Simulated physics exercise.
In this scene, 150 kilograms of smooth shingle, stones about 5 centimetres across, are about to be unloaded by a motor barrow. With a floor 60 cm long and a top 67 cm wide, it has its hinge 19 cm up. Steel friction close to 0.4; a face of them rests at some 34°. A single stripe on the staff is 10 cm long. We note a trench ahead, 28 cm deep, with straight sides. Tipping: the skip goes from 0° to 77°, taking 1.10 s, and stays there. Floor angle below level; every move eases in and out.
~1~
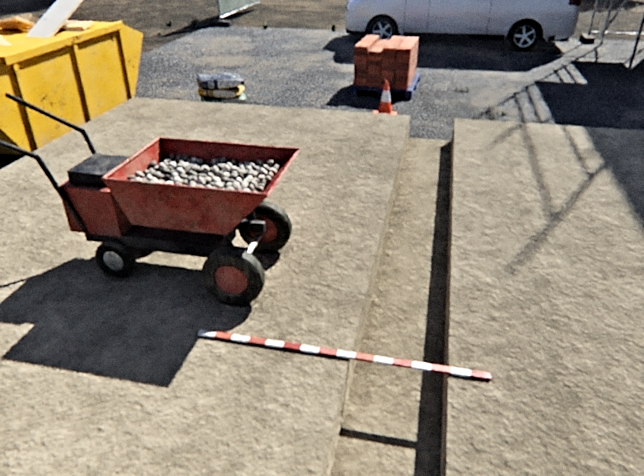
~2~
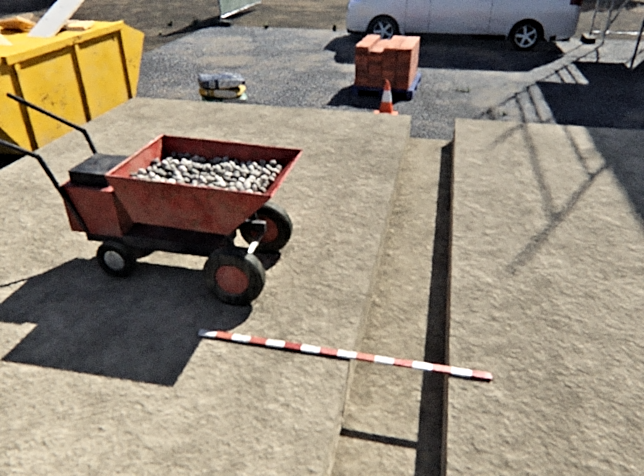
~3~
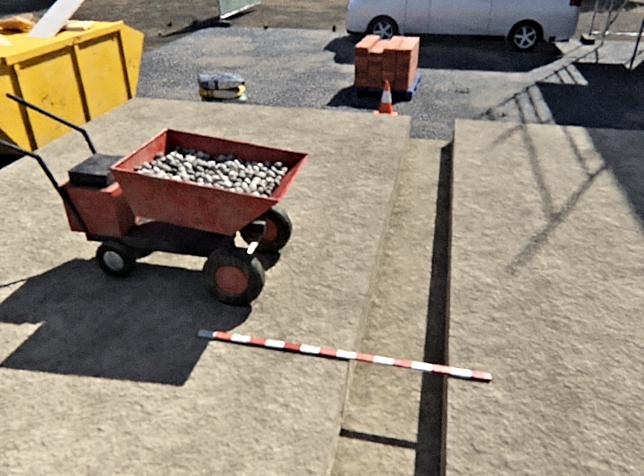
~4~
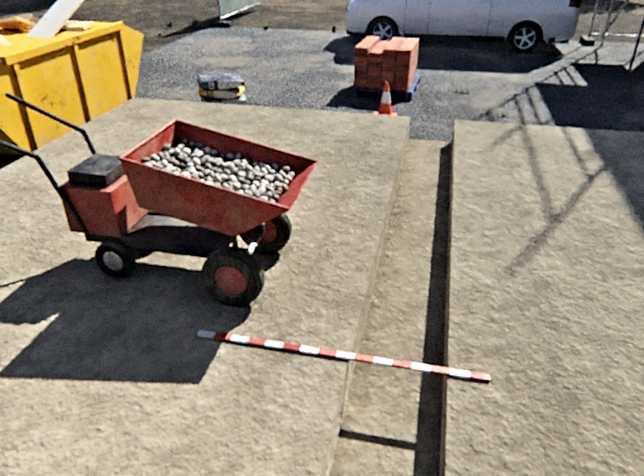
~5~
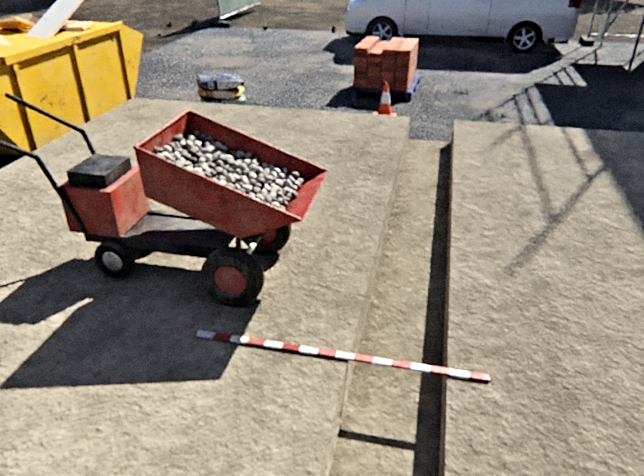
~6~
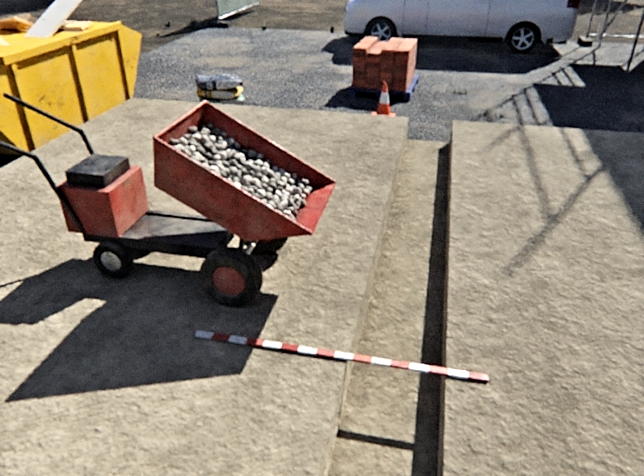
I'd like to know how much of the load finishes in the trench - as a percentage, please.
Somewhere near 83 per cent of it finishes in the trench.
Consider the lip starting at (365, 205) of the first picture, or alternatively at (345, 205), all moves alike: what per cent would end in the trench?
First spot about 45, second spot about 75 per cent.
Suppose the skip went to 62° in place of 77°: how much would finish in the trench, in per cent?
Roughly 100%.
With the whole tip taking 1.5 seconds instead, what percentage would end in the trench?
Roughly 85 per cent.
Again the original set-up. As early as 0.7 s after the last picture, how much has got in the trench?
Some 50 per cent.
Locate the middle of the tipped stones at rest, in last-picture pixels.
Roughly at pixel (405, 322).
Then, 0.4 s after the last picture the floor is at 65°, 100 % in the skip; the foremost stones are at (345, 263).
Then, 0.7 s after the last picture the floor is at 77°, 44 % in the skip, 8 % short of the trench, 48 % in the trench; the foremost stones are at (439, 335).
Then, 1.1 s after the last picture the floor is at 77°, 14 % in the skip, 9 % short of the trench, 77 % in the trench; the foremost stones are at (441, 327).
Then, 3.0 s after the last picture the floor is at 77°, 7 % in the skip, 10 % short of the trench, 83 % in the trench; the foremost stones are at (441, 324).
